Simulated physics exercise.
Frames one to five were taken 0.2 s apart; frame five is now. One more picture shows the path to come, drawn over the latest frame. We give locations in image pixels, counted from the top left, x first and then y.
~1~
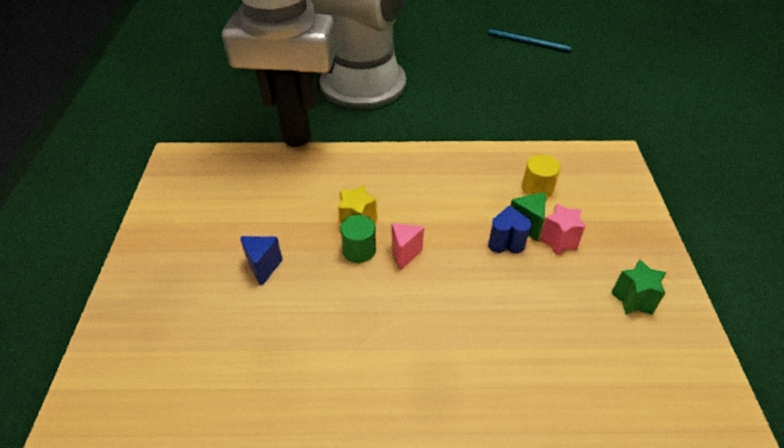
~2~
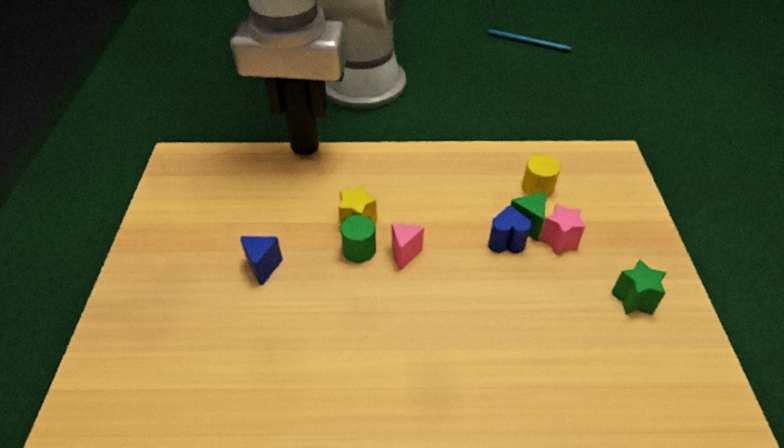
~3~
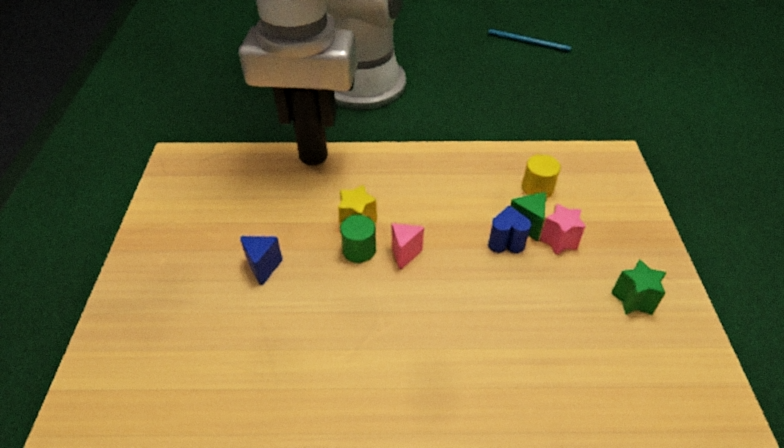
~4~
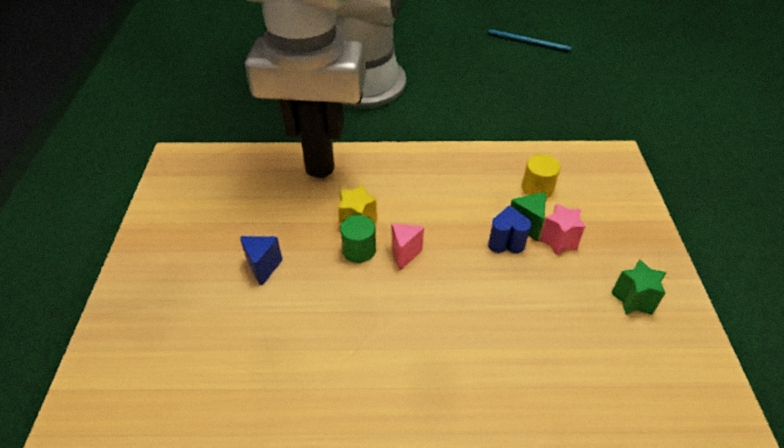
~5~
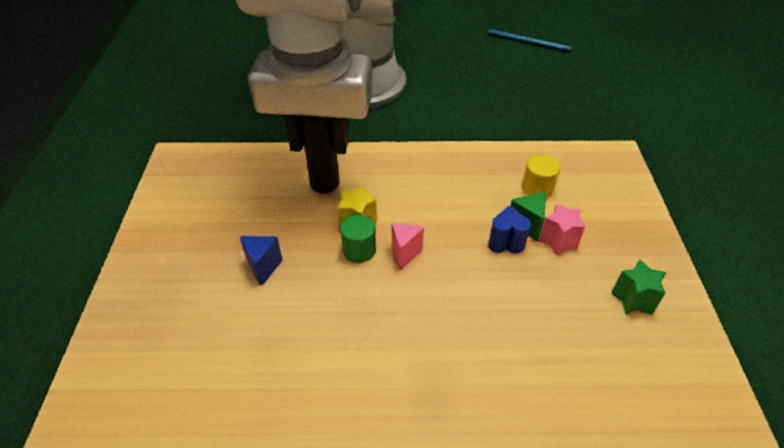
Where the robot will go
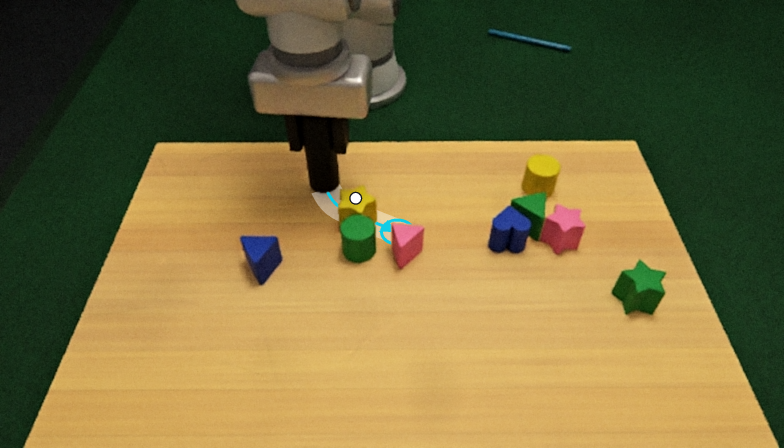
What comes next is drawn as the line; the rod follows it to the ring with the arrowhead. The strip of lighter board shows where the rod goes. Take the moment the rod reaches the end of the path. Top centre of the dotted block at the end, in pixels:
I'd place it at (405, 236), taking the centre of its top.
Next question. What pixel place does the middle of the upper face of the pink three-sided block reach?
At (423, 258).
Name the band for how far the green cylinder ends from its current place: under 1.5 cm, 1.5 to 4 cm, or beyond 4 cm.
Movement: 1.5 to 4 cm.
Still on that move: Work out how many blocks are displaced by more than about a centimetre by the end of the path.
The number will come to 3 or more.
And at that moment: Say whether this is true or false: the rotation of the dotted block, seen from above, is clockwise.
My answer: True.
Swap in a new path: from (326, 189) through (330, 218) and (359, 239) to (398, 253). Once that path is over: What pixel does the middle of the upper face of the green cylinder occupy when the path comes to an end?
I'd guess (387, 257).
The drawn path runs from (326, 189) through (341, 208) and (368, 220) to (398, 232); the dot is on the yellow star block.
What follows on the original path. One third of the way, rod at (341, 202); yellow star block at (364, 203).
Two thirds of the way, rod at (368, 214); yellow star block at (388, 220), turned 15° clockwise; green cylinder at (363, 239); pink three-sided block at (412, 236), turned 15° anticlockwise.
At the end, rod at (398, 226); yellow star block at (405, 236), turned 60° clockwise; green cylinder at (363, 240); pink three-sided block at (423, 258), turned 40° anticlockwise.
